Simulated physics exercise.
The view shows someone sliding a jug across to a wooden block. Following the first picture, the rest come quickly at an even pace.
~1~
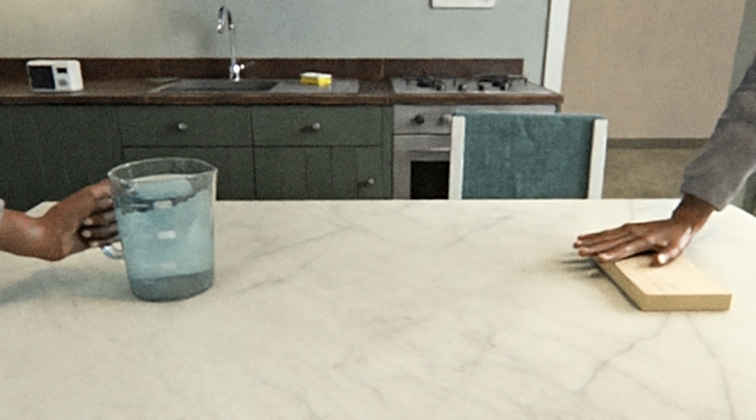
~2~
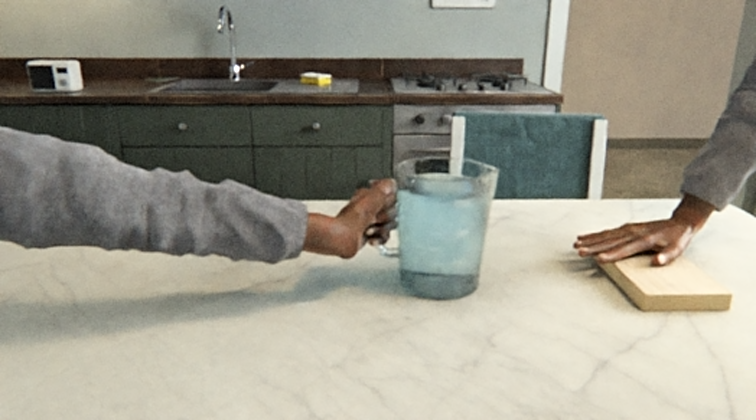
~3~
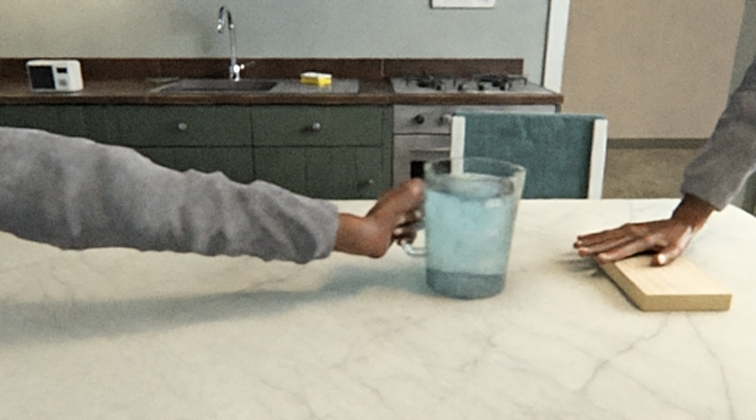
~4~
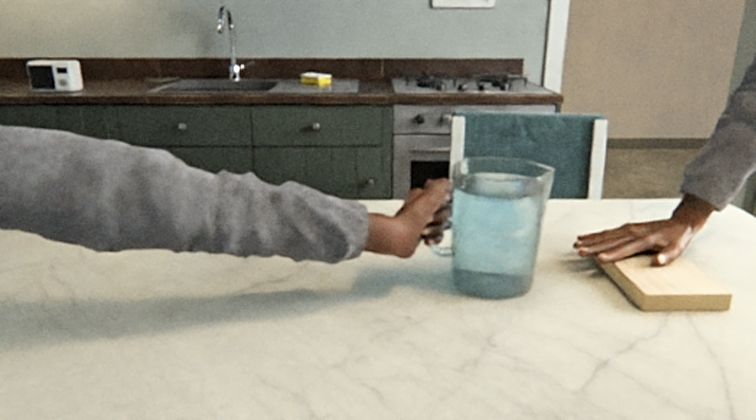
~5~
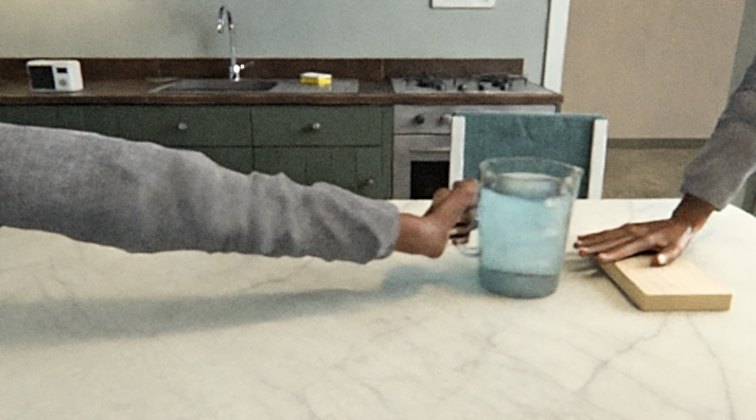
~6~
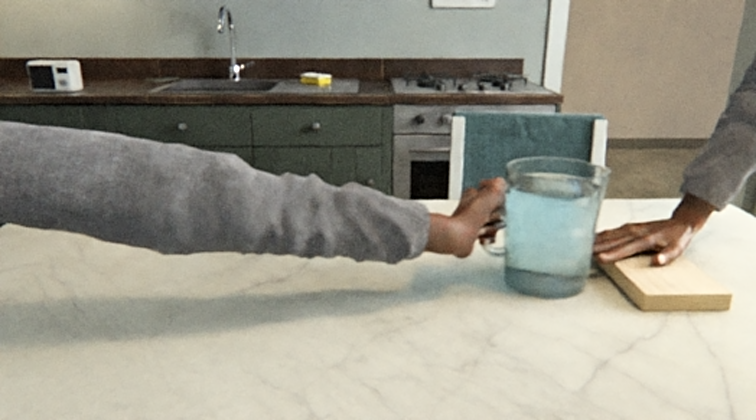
At first, a hand holds the handle of a nearly full clear jug at the left of a marble table, while another hand rests on a wooden block at the right. The gray-sleeved arm reaches across, sliding the jug rightward past the middle, then steadily closer until it is beside the block.
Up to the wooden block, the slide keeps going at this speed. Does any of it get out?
It splashes over.
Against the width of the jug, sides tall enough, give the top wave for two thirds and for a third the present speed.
The rise comes to some 25 per cent in the first case and some 10 per cent in the second.
Next, the jug meets the wooden block.
After that, the water surges up the wall; it has slopped over.
Finally, the jug stands at the wooden block; it has slopped over.
